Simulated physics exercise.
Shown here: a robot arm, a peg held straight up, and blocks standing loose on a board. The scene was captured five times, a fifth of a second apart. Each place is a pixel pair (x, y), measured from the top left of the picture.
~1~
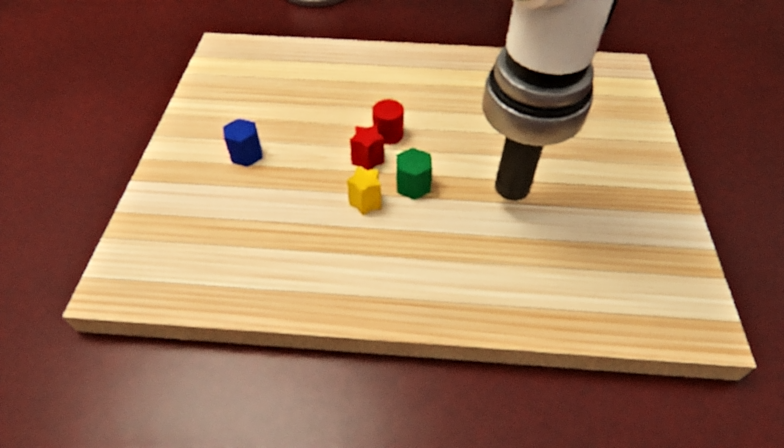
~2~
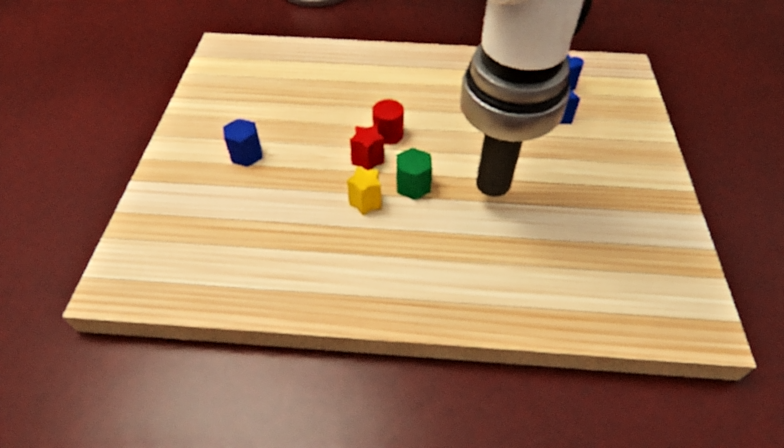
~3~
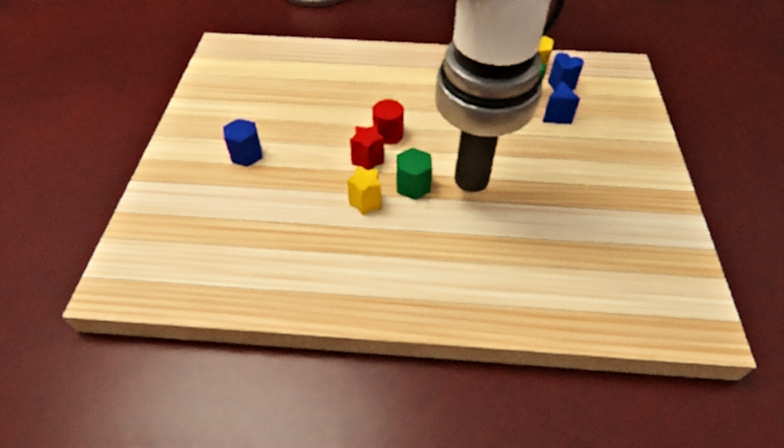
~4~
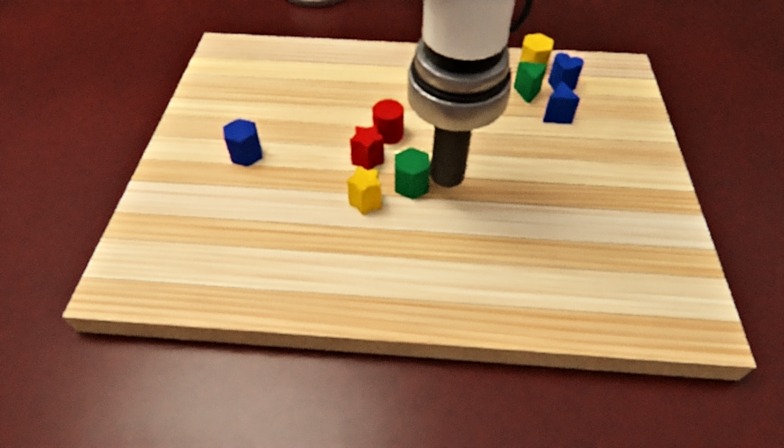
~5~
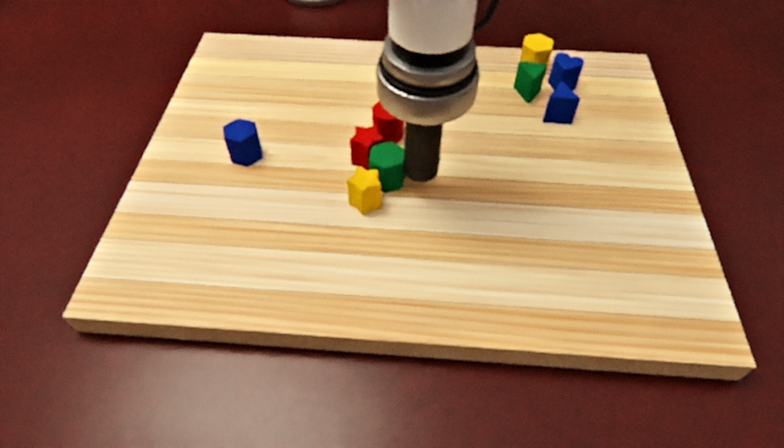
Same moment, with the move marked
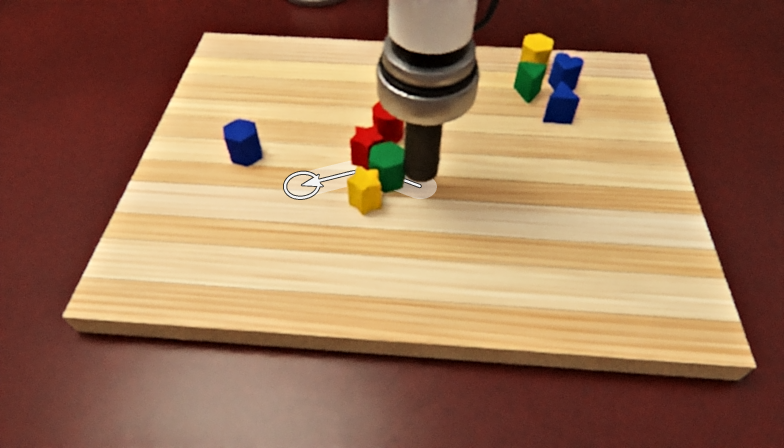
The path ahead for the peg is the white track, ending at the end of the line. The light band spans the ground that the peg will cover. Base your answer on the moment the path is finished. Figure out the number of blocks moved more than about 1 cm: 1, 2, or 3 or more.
It moves two blocks.
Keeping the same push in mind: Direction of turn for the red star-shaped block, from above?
Clockwise.
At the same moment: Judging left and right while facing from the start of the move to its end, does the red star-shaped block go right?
Yes, I think so.
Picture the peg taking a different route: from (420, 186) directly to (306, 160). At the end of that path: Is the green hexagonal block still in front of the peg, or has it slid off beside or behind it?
The green hexagonal block won't leave the front of the peg.
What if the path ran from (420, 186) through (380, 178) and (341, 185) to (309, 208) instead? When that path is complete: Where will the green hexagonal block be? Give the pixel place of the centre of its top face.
I'd guess (321, 140).
Path on the board, from (420, 186) via (382, 173) and (342, 175), ending at (302, 185).
The first path, step by step. One third of the way, peg at (381, 157); red star-shaped block at (341, 120), turned 25° clockwise; green hexagonal block at (348, 141).
Two thirds of the way, peg at (340, 159); red star-shaped block at (336, 118), turned 50° clockwise; green hexagonal block at (309, 138), turned 30° clockwise.
At the end, peg at (299, 169); yellow star-shaped block in place; red star-shaped block at (336, 118), turned 50° clockwise; green hexagonal block at (291, 137), turned 60° clockwise.
